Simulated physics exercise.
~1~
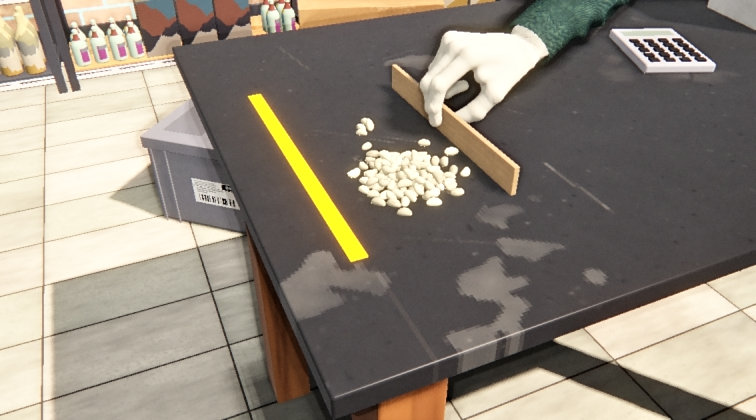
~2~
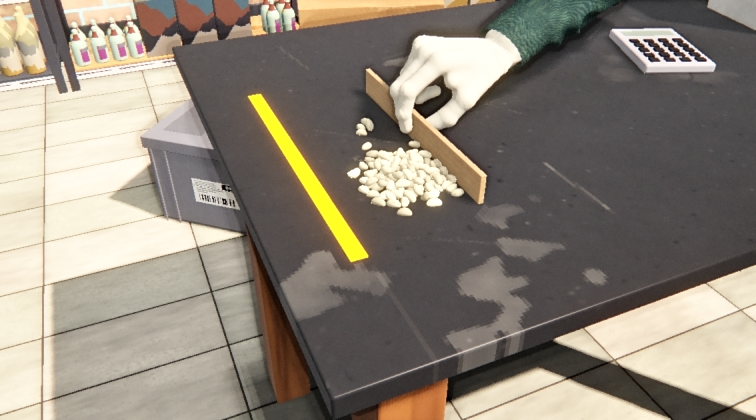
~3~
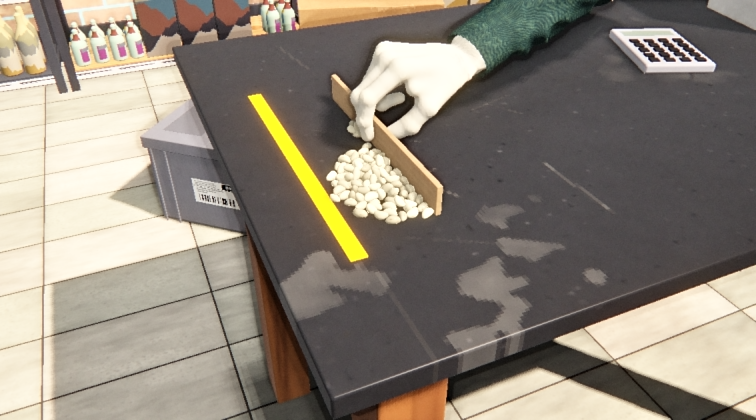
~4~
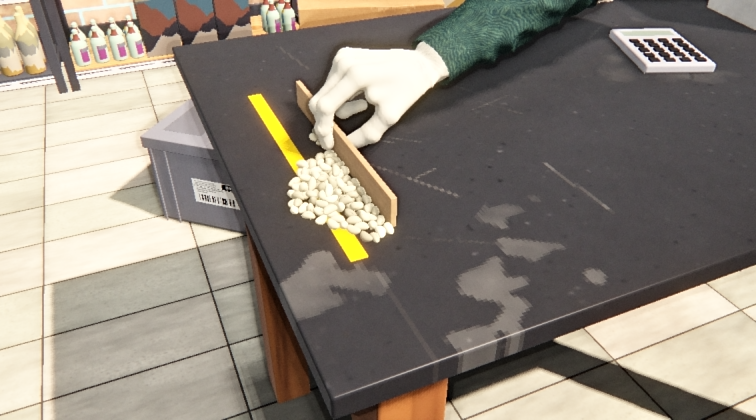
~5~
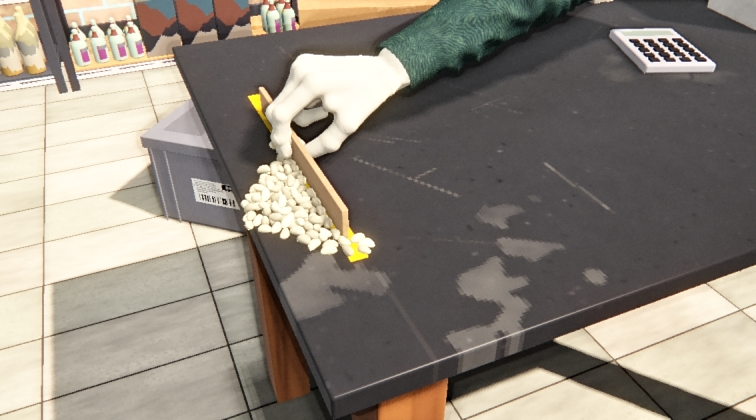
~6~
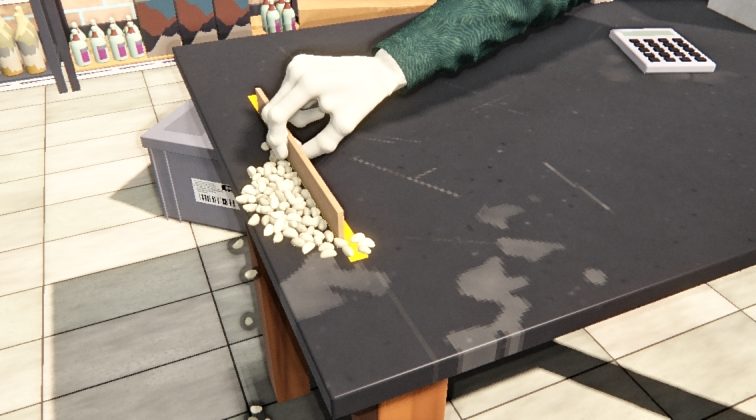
The footage shows a white hand in a green sleeve pushing a brown card leftward across a dark table, sweeping a pile of pale beans over a yellow tape line, then stopping at the tape as some beans fall off the edge while most remain on top.
